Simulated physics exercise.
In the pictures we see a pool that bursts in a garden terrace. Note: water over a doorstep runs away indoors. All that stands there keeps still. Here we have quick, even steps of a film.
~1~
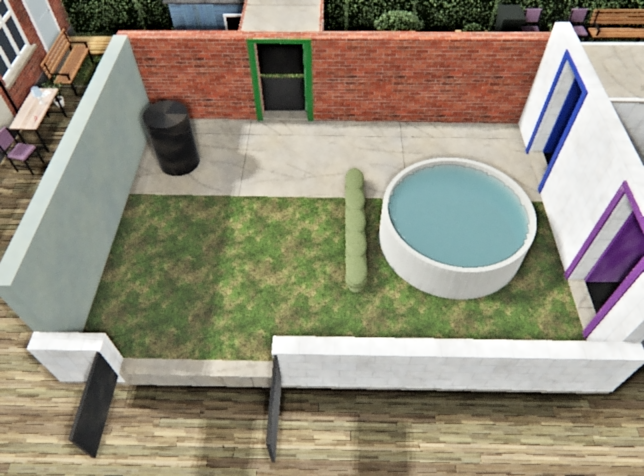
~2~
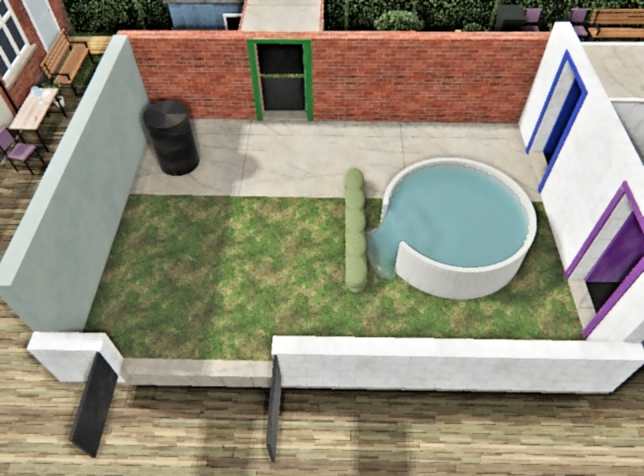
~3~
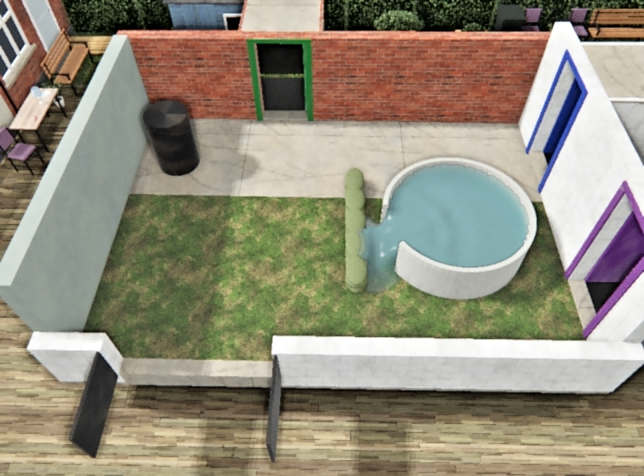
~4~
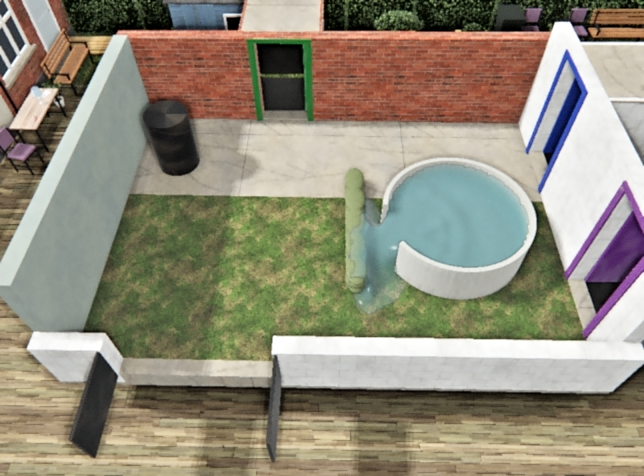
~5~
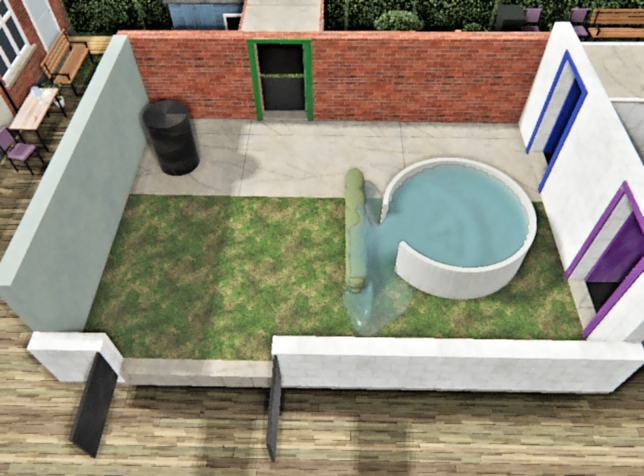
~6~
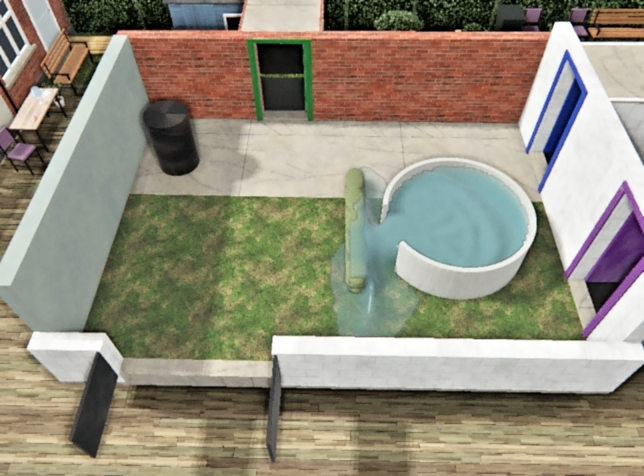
Water pouring from a gap in a round white pool's left side, meeting a low hedge and spreading across the grass.
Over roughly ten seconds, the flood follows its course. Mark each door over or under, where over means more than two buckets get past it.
Green door - under; blue door - under; purple door - over.
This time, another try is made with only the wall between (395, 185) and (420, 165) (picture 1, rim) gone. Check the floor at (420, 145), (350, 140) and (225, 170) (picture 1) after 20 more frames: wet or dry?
Going through them one by one, I'd say waterlogged, then waterlogged, then waterlogged.
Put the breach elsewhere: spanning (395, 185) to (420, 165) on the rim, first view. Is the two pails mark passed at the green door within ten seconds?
The green one ends up above.
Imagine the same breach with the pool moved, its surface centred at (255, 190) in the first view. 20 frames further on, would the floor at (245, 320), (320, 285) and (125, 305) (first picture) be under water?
I'd call them watered, still dry and watered, in the order asked.
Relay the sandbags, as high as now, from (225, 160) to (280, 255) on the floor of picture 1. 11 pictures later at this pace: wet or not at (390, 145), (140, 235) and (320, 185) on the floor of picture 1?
The first point is still bare, the second still bare and the third swamped.
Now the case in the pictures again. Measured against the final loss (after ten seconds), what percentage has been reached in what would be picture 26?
Roughly 5 percent.
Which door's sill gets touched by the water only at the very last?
Observed: The blue-painted one.
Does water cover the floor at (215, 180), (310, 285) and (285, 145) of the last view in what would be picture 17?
Same order as asked: Dry as before; drenched; dry as before.
A moment on, water covers 20 % of the floor; the green door not reached, the blue door not reached, the purple door not reached.
Next, water covers 35 % of the floor; the green door not reached, the blue door not reached, the purple door not reached.
Then, water covers 55 % of the floor; the green door wet at the sill, nothing in, the blue door not reached, the purple door under two buckets in.
Later, water covers 75 % of the floor; the green door wet at the sill, nothing in, the blue door wet at the sill, nothing in, the purple door over two buckets in.
In the end, water covers 80 % of the floor; the green door wet at the sill, nothing in, the blue door wet at the sill, nothing in, the purple door far over two buckets in.
